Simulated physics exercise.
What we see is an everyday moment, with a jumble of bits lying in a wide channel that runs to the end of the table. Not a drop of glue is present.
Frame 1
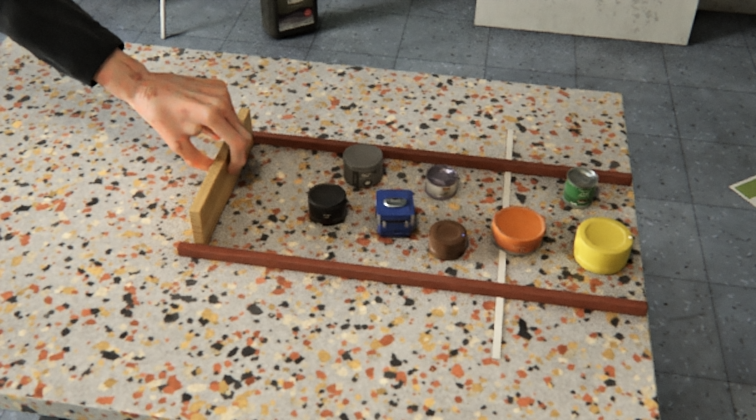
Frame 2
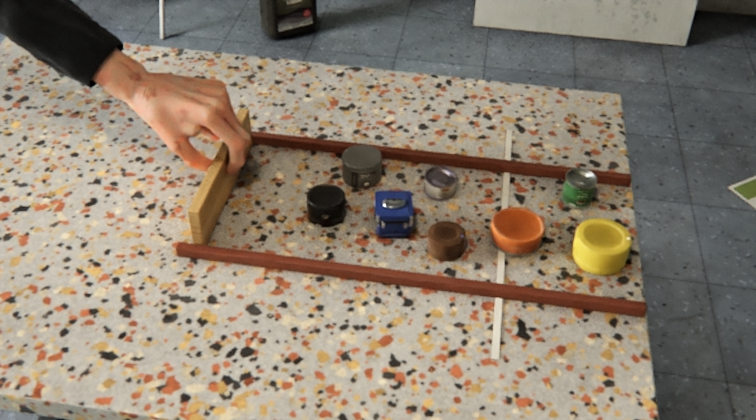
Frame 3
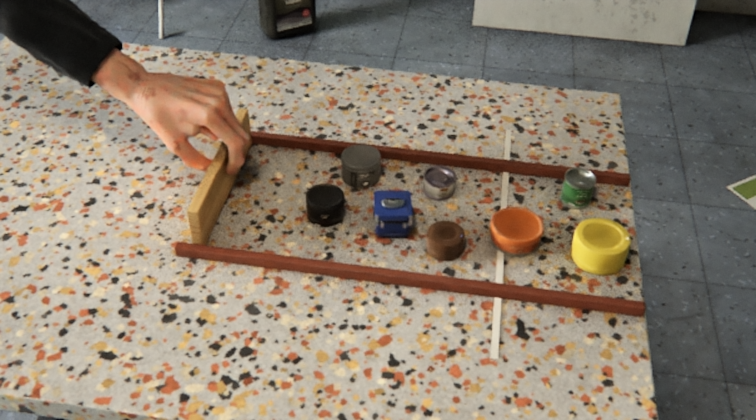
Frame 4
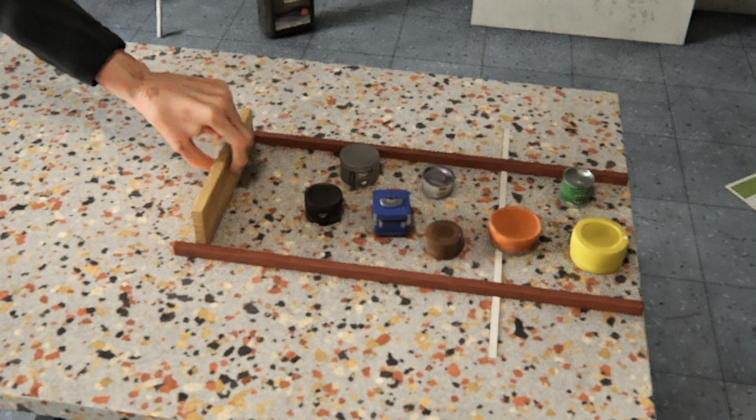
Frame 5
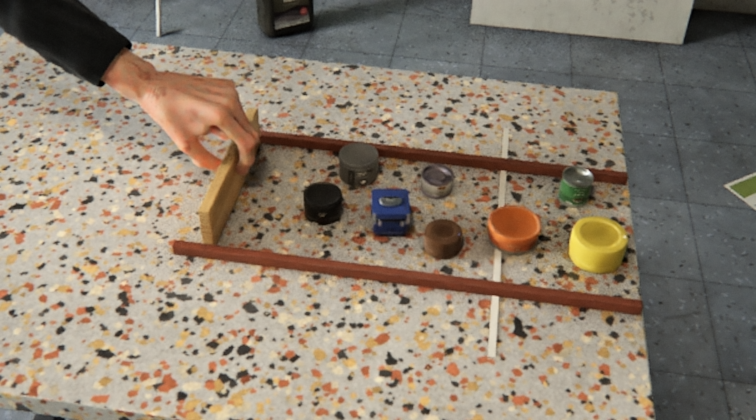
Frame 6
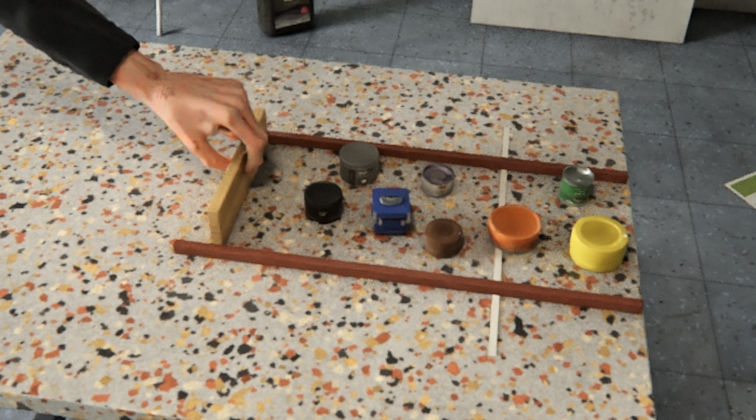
The footage shows a hand holding a wooden board upright between two reddish-brown rails on a speckled tabletop, then shifting it slightly to the right, while the small tubs, tins and blue object ahead of it stay practically still.
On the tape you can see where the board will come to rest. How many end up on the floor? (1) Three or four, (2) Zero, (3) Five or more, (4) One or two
Answer: 2.
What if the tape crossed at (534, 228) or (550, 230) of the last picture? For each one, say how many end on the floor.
1 and 1.
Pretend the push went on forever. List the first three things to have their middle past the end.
In order: The yellow lid, then the orange tin, then the green tin.
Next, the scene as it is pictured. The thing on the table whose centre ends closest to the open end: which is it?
Answer: The yellow lid.
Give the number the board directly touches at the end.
Tally at the end: 4.
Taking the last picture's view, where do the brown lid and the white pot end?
First at (518, 260); second at (552, 203).
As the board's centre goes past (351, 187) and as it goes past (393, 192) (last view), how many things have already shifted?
3, then 5.
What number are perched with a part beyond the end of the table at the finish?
The figure is 1.
Early on, none off yet; yellow lid at rest near (598, 243); green tin at rest near (576, 186); orange tin at rest near (514, 229).
A while later, none off yet; yellow lid at rest near (598, 243); green tin at rest near (576, 186); orange tin moving near (518, 229).
Finally, the number that fall off is zero.
